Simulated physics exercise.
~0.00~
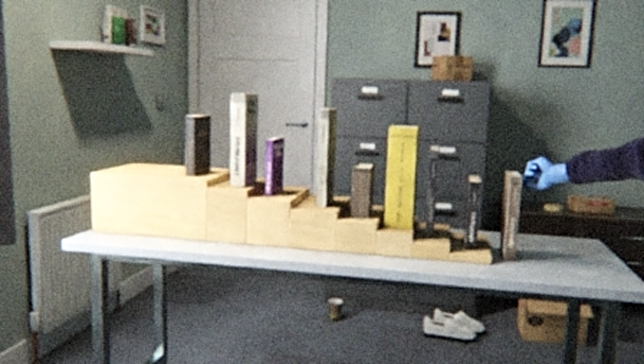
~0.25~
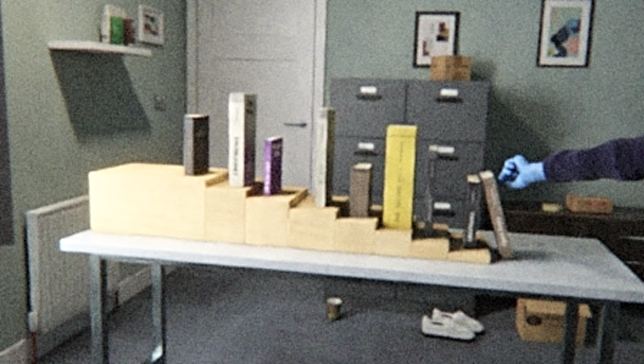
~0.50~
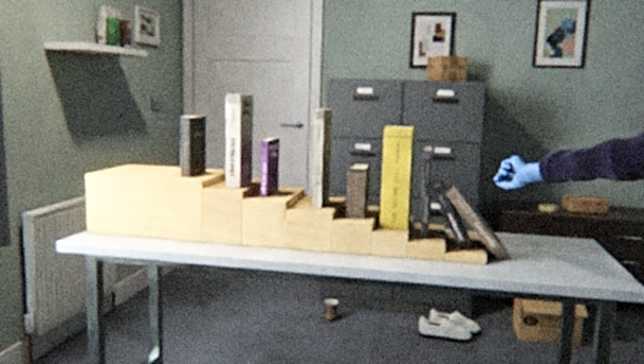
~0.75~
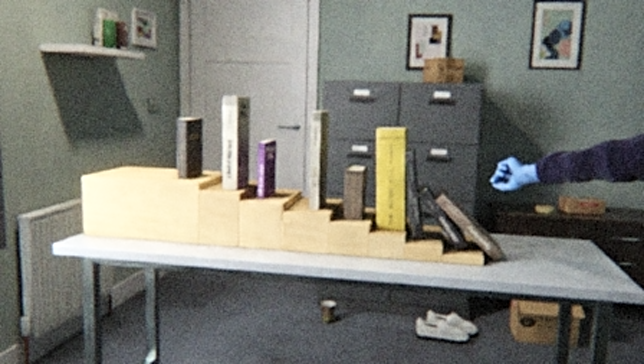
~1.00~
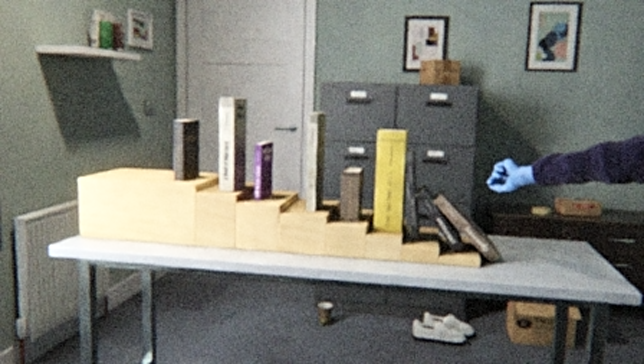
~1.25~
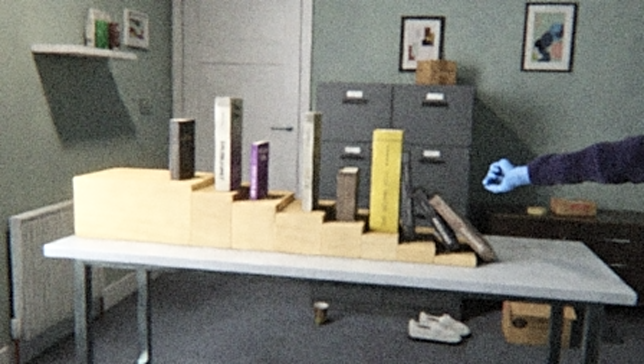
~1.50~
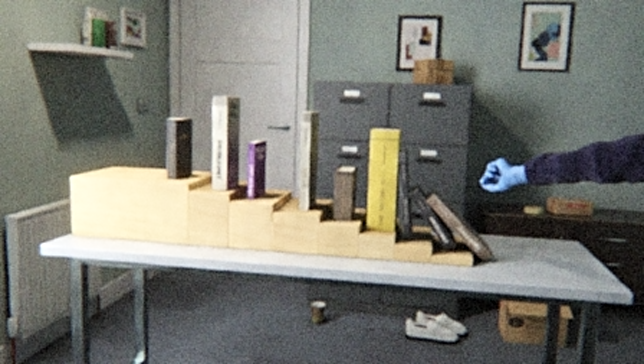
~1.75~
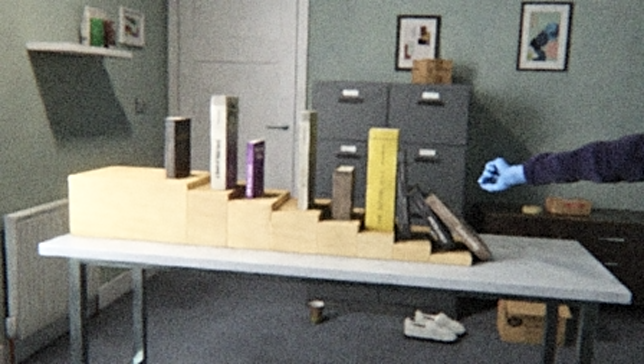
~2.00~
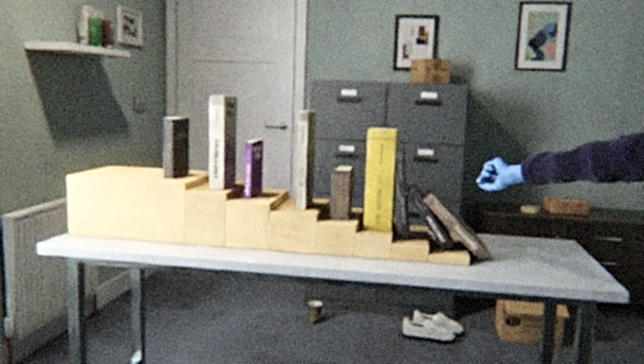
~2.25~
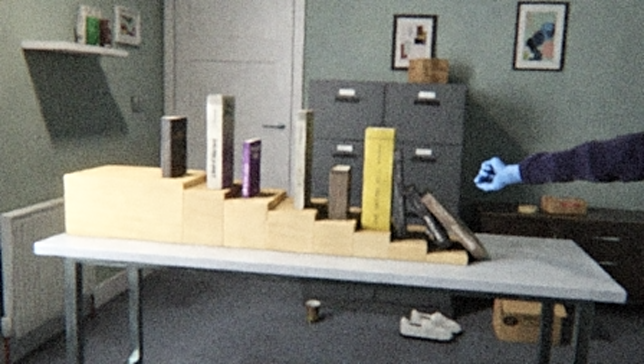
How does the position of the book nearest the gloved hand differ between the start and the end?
At the start it stands upright on the table at the foot of the steps. By the end it is leaning over to the left.
